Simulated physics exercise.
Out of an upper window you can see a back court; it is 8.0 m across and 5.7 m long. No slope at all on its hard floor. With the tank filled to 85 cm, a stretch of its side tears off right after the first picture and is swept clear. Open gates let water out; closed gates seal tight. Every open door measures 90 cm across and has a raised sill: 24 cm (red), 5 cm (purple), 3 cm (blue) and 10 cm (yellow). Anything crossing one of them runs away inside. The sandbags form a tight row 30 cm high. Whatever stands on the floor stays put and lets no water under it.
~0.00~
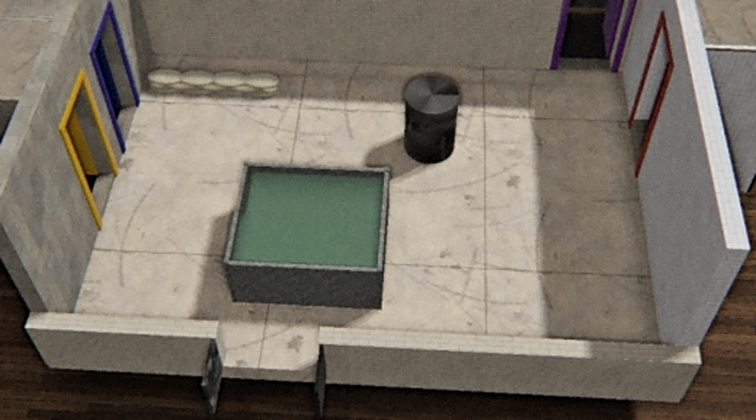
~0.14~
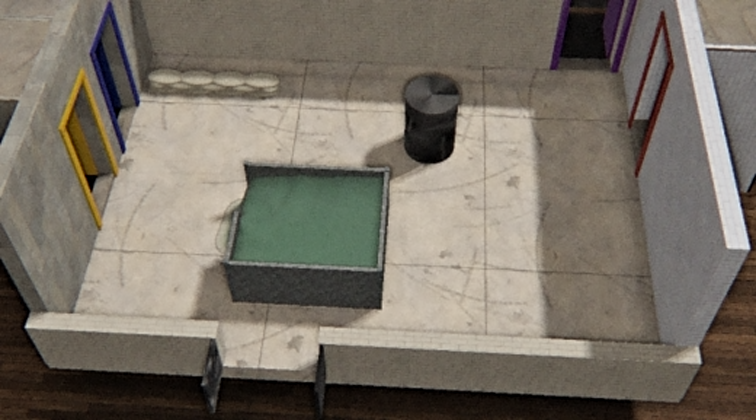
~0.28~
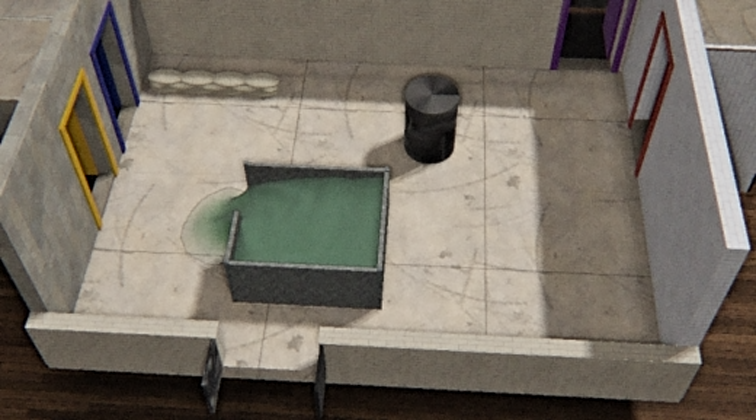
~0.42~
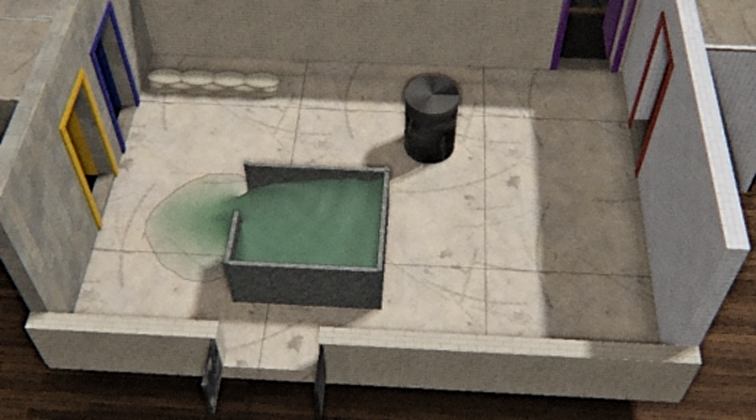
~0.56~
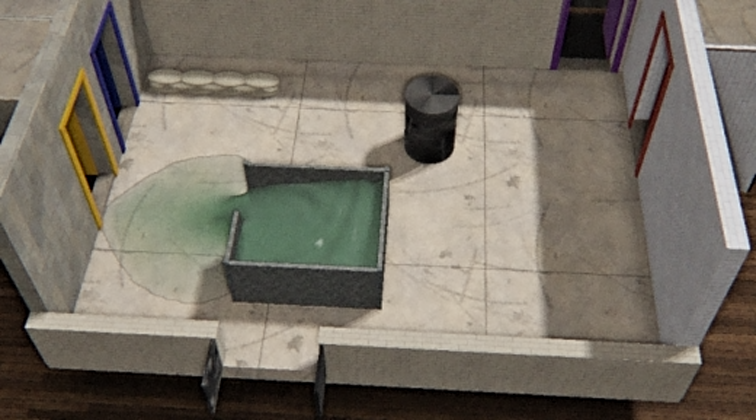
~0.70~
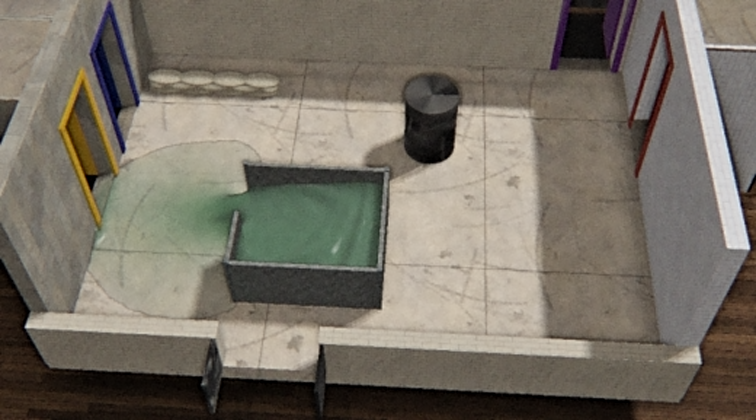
The clip opens on a walled court where a square tank of still green water stands near a dark round barrel. Part of the tank's left side is suddenly gone, and water pours through the gap, fanning out across the pale floor to the left-hand wall by the yellow-framed doorway.
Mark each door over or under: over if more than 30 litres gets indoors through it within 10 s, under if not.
Red door: Under, purple door: Under, blue door: Over, yellow door: Over.
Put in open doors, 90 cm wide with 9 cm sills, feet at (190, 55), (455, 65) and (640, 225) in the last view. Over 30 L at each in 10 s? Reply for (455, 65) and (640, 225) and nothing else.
In turn: Under, under.
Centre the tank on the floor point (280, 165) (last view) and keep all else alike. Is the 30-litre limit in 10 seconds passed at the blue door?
Lab note: Blue door limit exceeded.
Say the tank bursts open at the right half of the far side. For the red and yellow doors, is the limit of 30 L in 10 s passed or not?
Door red stays within, door yellow stays within.
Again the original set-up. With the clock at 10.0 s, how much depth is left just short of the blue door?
The depth comes to around 8.0 centimetres.
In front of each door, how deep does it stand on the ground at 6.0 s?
Door by door, in cm: Red reads 0, purple reads 0, blue reads 10, yellow reads 16.
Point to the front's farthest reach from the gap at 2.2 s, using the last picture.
(153, 57).
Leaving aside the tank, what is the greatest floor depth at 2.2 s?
It tops out at some 38 cm.
After 1.4 s water covers 20 % of the floor and is deepest (39 cm) near (237, 221); red door not reached, purple door not reached, blue door 16 cm at the sill, 9 L in, yellow door 23 cm at the sill, 105 L in.
After 2.2 s water covers 25 % of the floor and is deepest (38 cm) near (70, 330); red door not reached, purple door not reached, blue door 13 cm at the sill, 63 L in, yellow door 31 cm at the sill, 253 L in.
After 3.5 s water covers 35 % of the floor and is deepest (24 cm) near (105, 215); red door not reached, purple door not reached, blue door 12 cm at the sill, 120 L in, yellow door 23 cm at the sill, 372 L in.
After 6.0 s water covers 65 % of the floor and is deepest (17 cm) near (105, 215); red door not reached, purple door not reached, blue door 10 cm at the sill, 197 L in, yellow door 16 cm at the sill, 472 L in.
After 10.0 s water covers 95 % of the floor and is deepest (10 cm) near (105, 215); red door 5 cm at the sill, 0 L in, purple door 4 cm at the sill, 0 L in, blue door 8 cm at the sill, 271 L in, yellow door 10 cm at the sill, 497 L in.
